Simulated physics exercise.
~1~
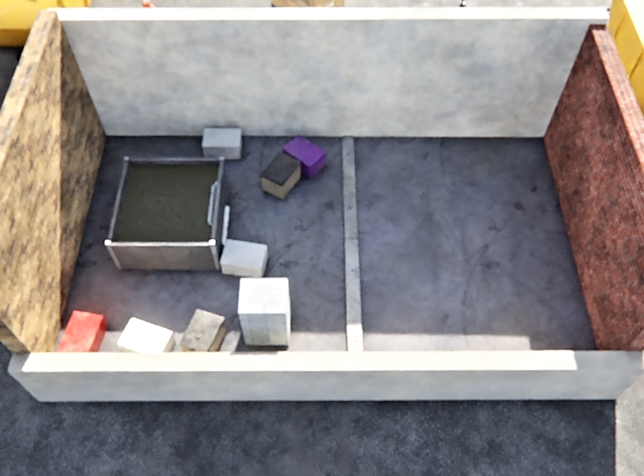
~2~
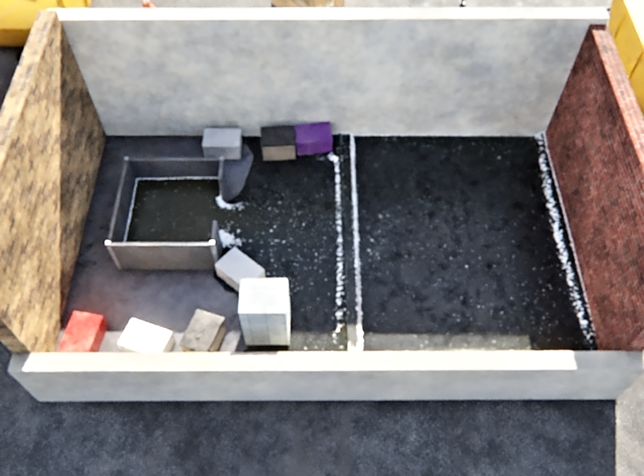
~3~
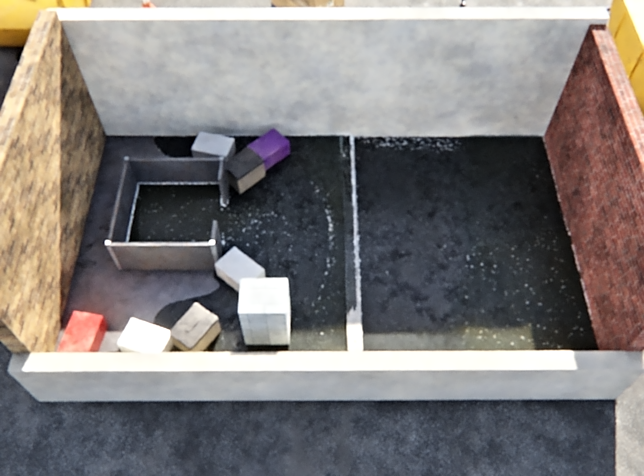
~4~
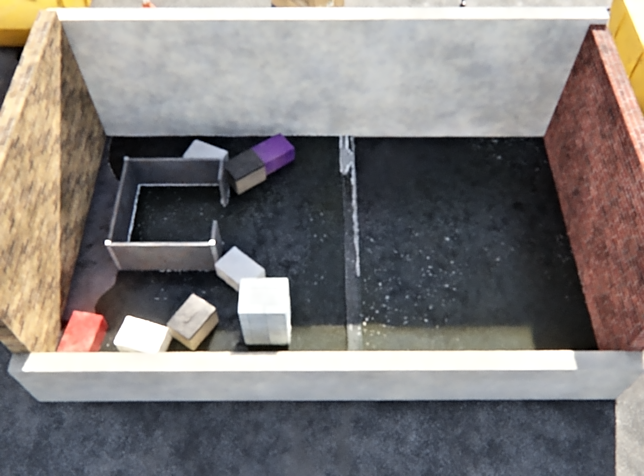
Dark water bursting from a square tank, spreading across a walled yard and nudging crates about, the purple and red staying left of the kerb.
